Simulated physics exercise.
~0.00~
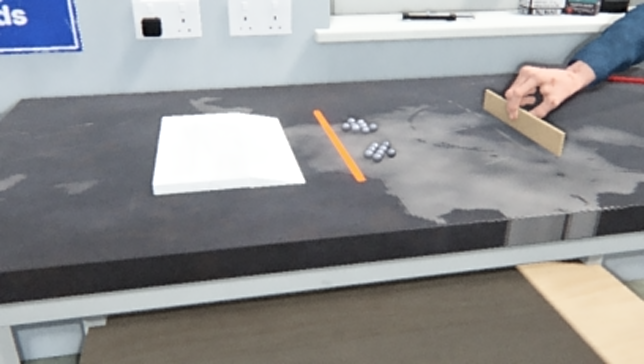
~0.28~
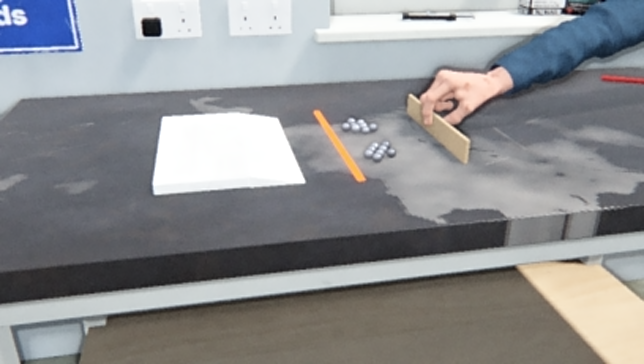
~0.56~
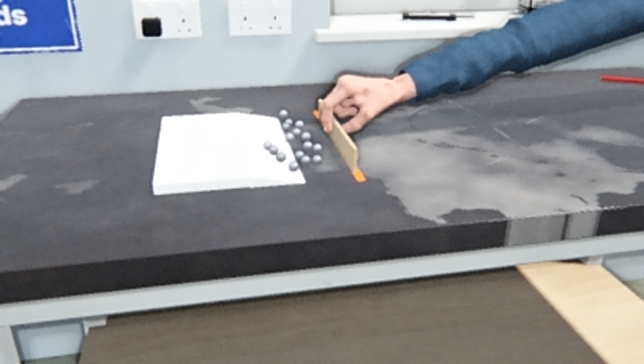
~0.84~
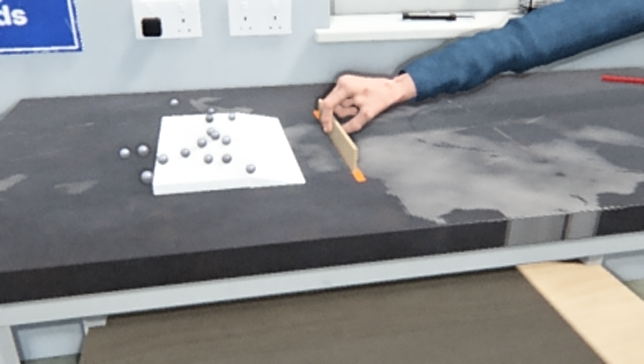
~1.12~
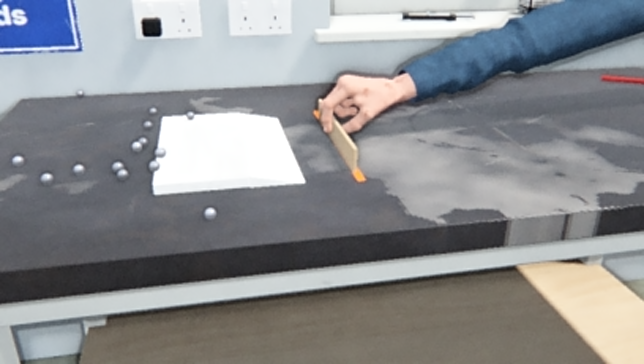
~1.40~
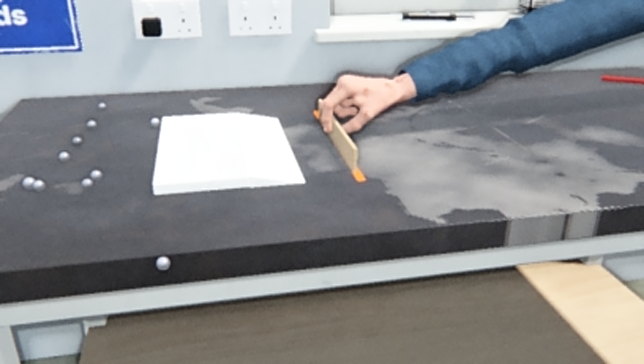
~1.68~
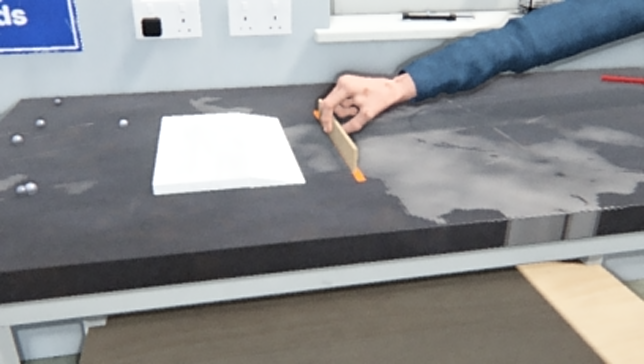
On a dark worktop, a hand sweeps a card left to orange tape, sending small grey balls over a white ramp and beyond.
